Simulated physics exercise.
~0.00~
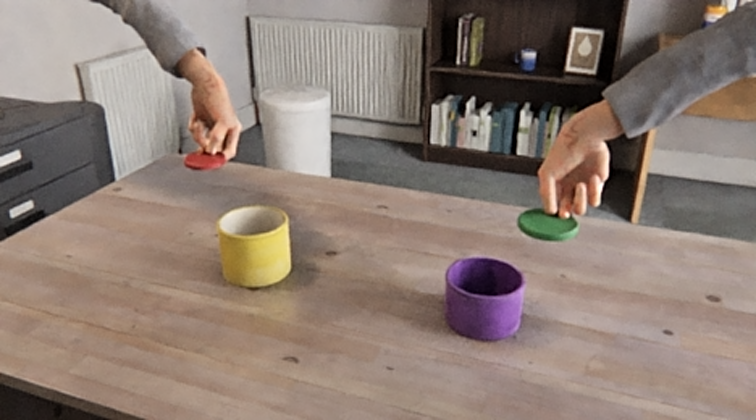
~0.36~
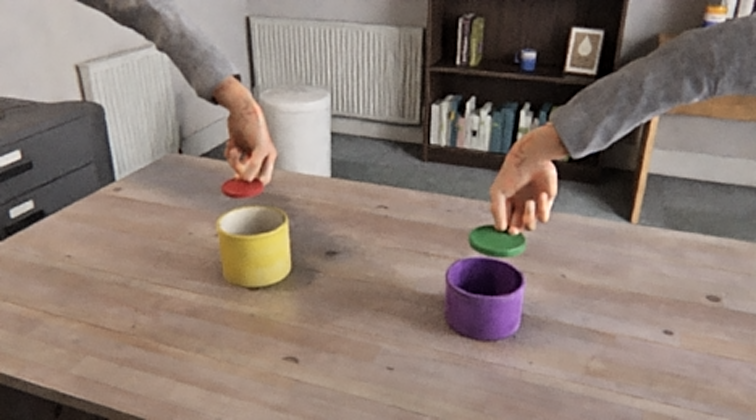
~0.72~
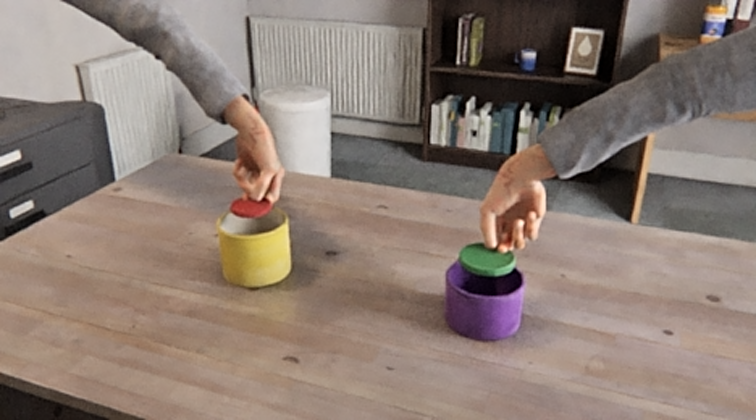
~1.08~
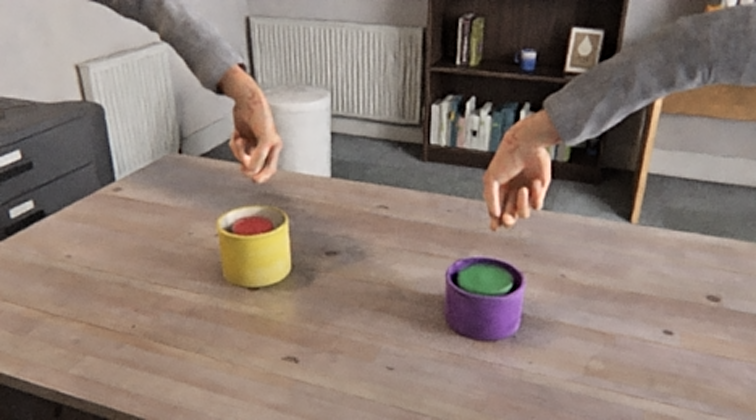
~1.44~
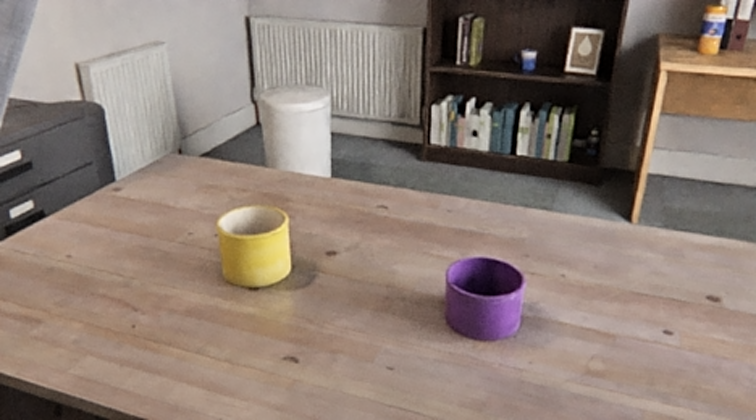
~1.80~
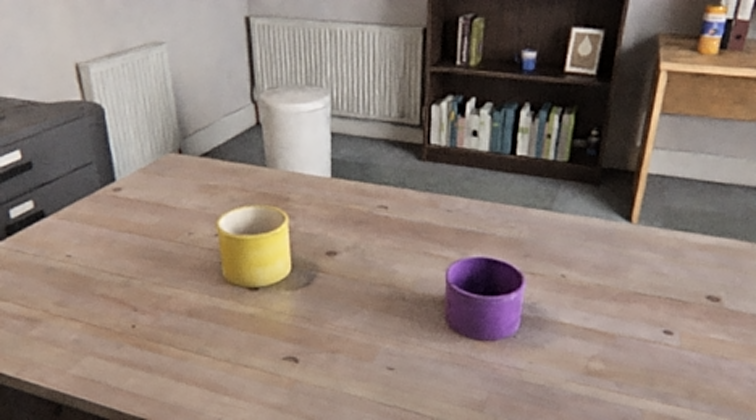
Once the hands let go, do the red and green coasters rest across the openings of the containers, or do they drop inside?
Both drop inside. The red coaster slips into the yellow pot and the green coaster slips into the purple jar.
